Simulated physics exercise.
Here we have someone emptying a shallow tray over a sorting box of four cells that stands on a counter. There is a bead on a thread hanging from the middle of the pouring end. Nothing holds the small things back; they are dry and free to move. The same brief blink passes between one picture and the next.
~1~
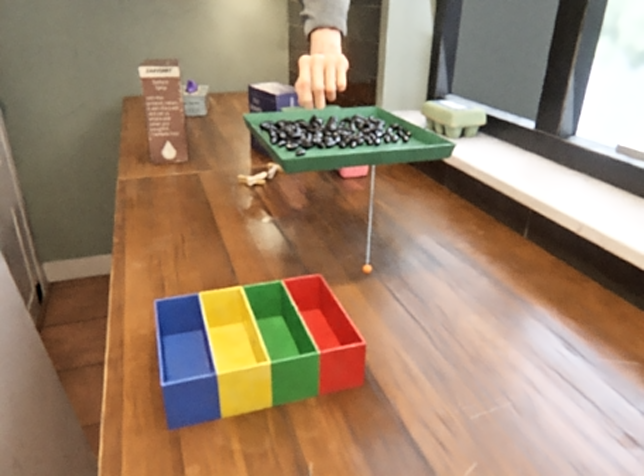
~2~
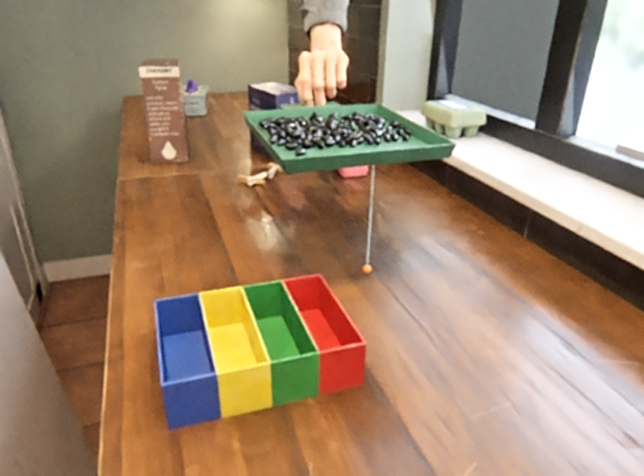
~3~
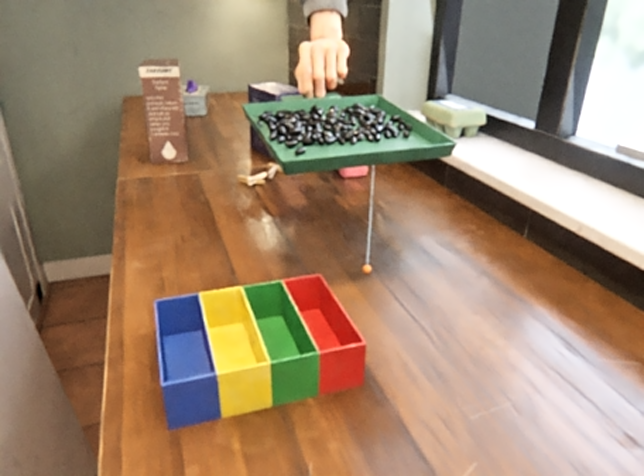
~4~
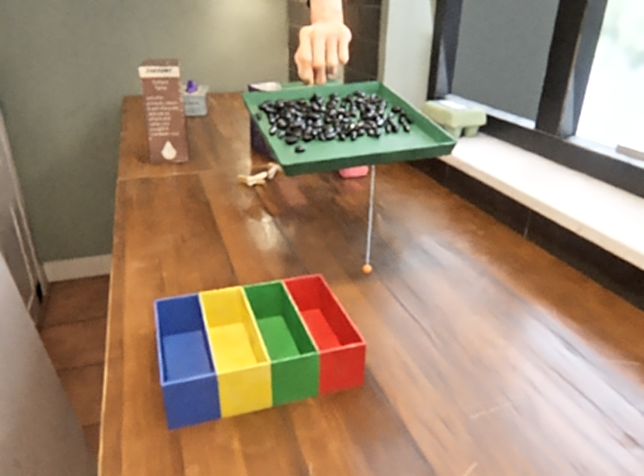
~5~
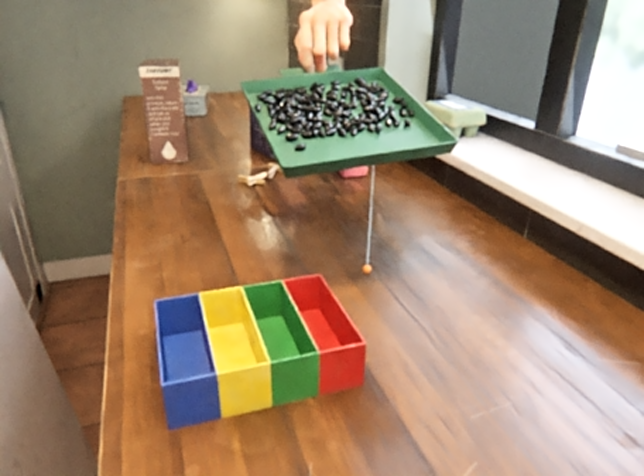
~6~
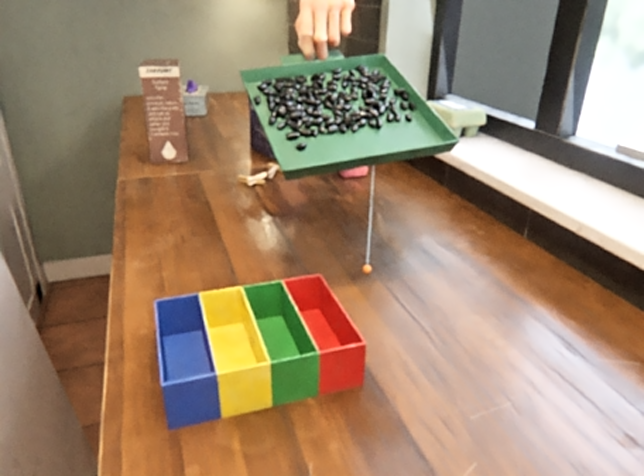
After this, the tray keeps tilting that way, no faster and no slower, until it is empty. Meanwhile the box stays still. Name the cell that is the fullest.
Red.
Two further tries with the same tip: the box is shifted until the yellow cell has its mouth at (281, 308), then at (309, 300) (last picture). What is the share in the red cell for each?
About 20 per cent first, then about 20 per cent.
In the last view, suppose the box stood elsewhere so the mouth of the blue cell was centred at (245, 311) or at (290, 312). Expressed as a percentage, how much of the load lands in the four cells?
First case around 80 %, second case around 100 %.
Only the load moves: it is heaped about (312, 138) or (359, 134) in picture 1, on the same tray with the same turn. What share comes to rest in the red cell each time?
Respectively 40 and 40 per cent.
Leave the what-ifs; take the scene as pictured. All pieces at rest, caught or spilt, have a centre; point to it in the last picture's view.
Close to (338, 352) in the last picture.
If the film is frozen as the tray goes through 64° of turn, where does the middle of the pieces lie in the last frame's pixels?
In the last view, the load is centred near (339, 154).
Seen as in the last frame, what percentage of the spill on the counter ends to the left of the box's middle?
I make it about 0 percent or so.
Soon, tray tipped steeply; nearly all on the tray; a small part falling or outside the box.
A while on, tray tipped past a quarter turn; about a quarter on the tray; about a quarter in the red cell; a small part in the green cell; a stray few in the yellow cell; about a third falling or outside the box.
Towards the end, tray tipped past a quarter turn; about half in the red cell; a small part in the green cell; a stray few in the yellow cell; about a third falling or outside the box.
Finally, tray tipped past a quarter turn; about half in the red cell; a small part in the green cell; a stray few in the yellow cell; none in the blue cell; about a third outside the box.
